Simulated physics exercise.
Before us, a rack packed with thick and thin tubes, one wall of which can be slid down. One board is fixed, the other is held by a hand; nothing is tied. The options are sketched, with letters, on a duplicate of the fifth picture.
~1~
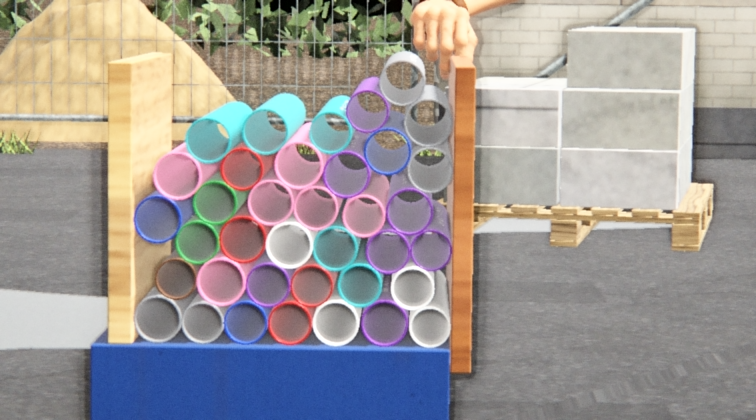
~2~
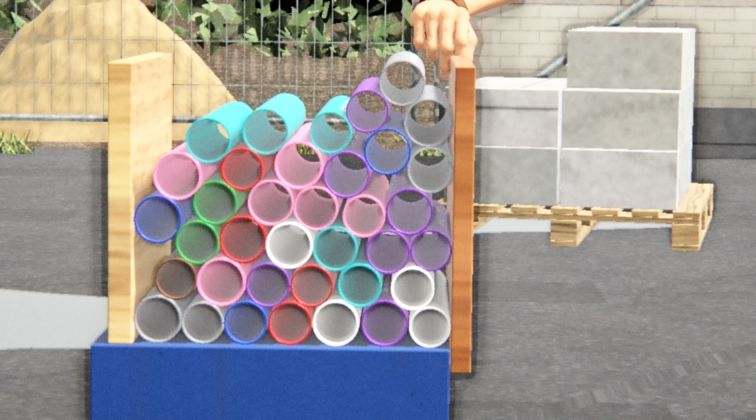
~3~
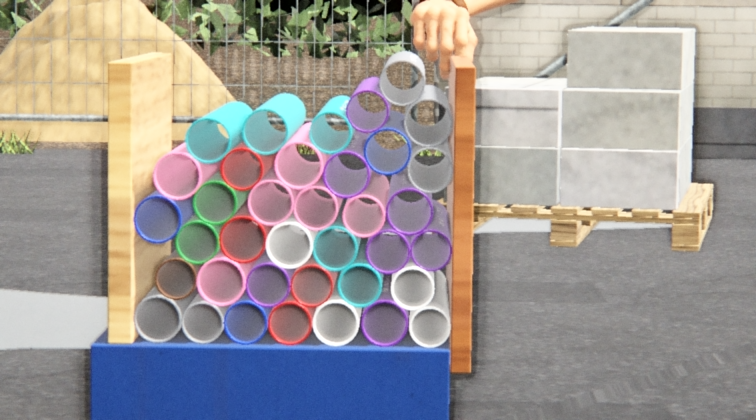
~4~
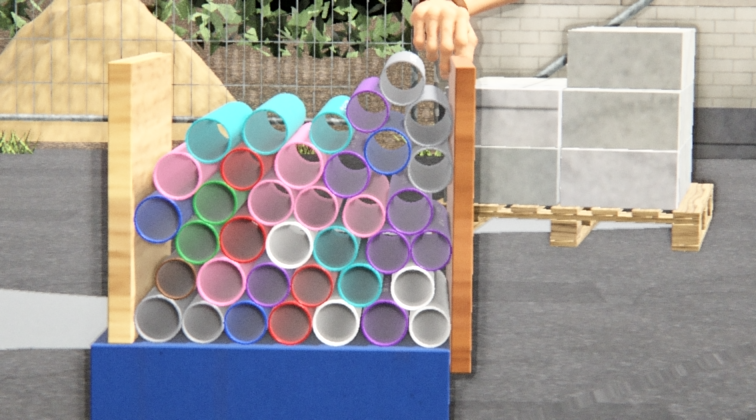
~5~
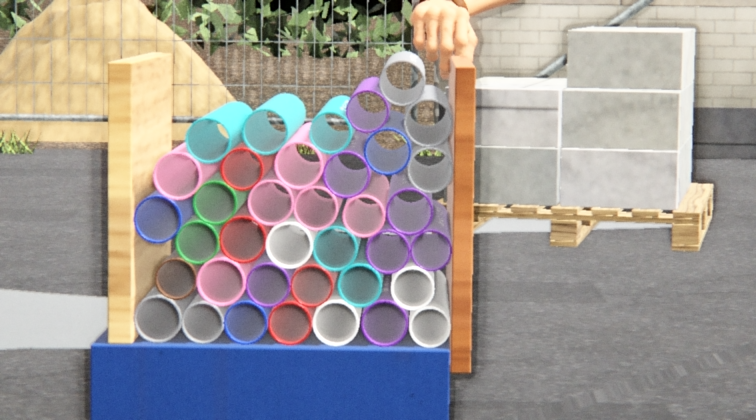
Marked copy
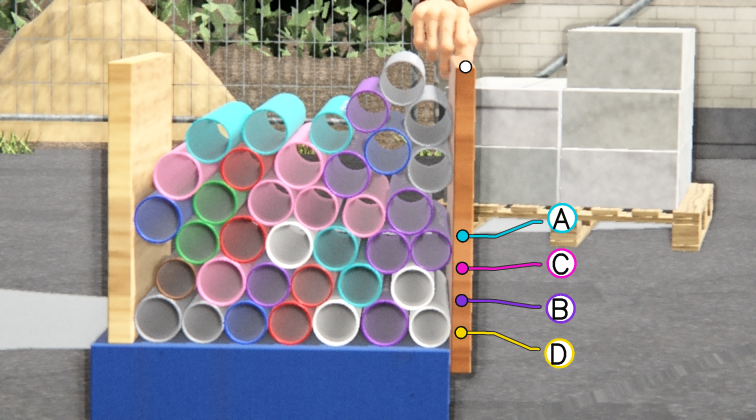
We see colourful tubes stacked between two upright wooden boards on a blue base, with a hand at the top of the right board. Throughout, the tubes, boards and hand stay still, with no clear movement.
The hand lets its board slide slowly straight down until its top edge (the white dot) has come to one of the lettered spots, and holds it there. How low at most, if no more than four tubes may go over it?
At most to C.
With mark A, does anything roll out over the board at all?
Yes, at A.
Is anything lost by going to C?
Yes, at C.
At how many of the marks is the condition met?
Two of them.
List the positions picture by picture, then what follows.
The first picture shows a grey tube (402, 83); side board (459, 201); a grey tube (158, 320).
The second picture shows a grey tube (158, 320); a purple tube (385, 323).
The third picture shows a purple tube (388, 252); a purple tube (409, 212).
The fourth picture shows a pink tube (316, 208); a green tube (215, 203).
The fifth picture shows a red tube (242, 169); a grey tube (402, 83); side board (459, 201).
On the copy, A at (463, 236); B at (461, 301); C at (462, 268); D at (461, 333); the white dot at (465, 67).
On C. First, top of the board (454, 153).
Then, top of the board (452, 249).
Finally, top of the board (452, 267), three out over the board.
By contrast, A two out over the board; B more than four out over the board; D more than four out over the board.
